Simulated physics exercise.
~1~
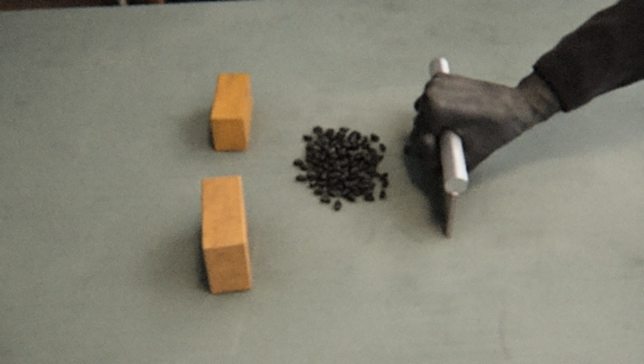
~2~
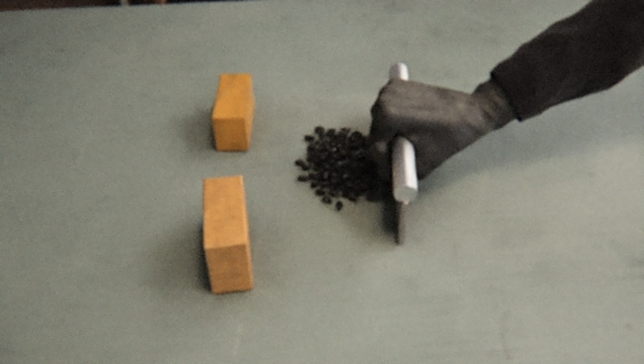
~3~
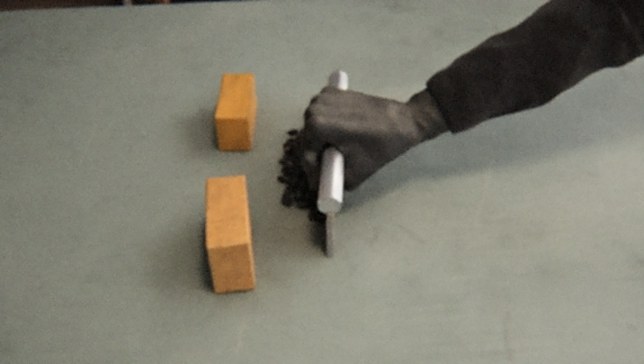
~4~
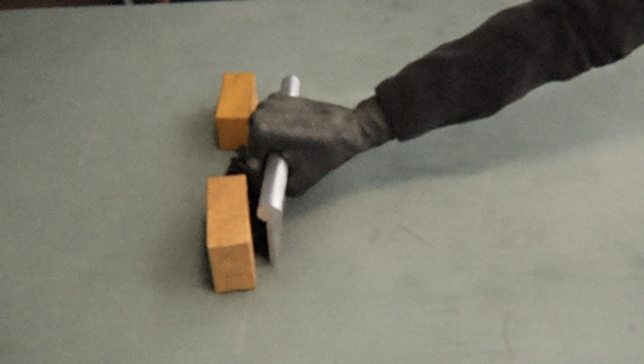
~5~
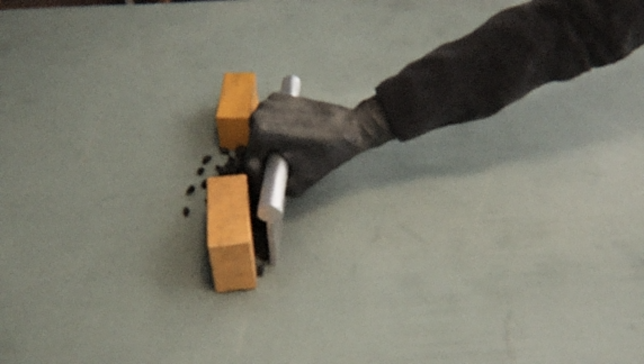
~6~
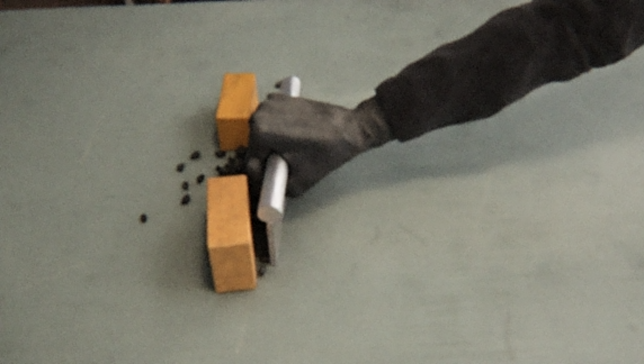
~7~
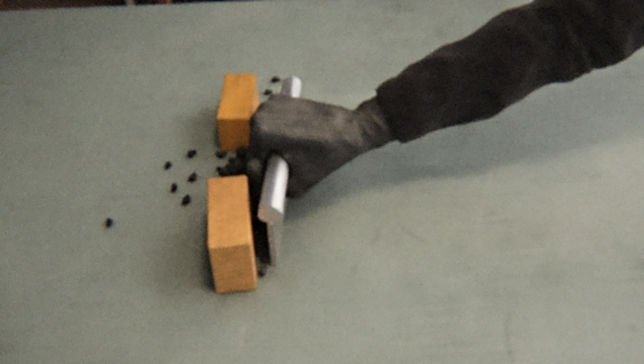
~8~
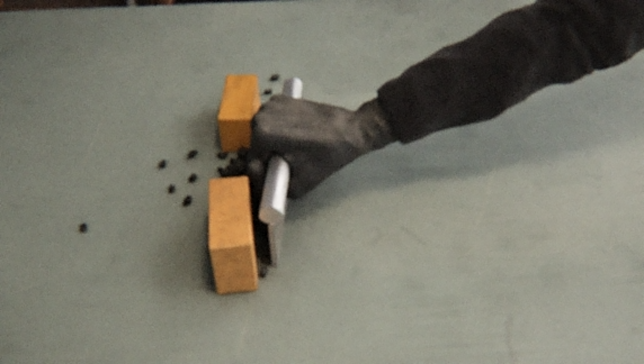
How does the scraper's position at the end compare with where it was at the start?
At the start the scraper was to the right of the bean pile, well away from the blocks. By the end it was further left, resting close to the right side of the two blocks.
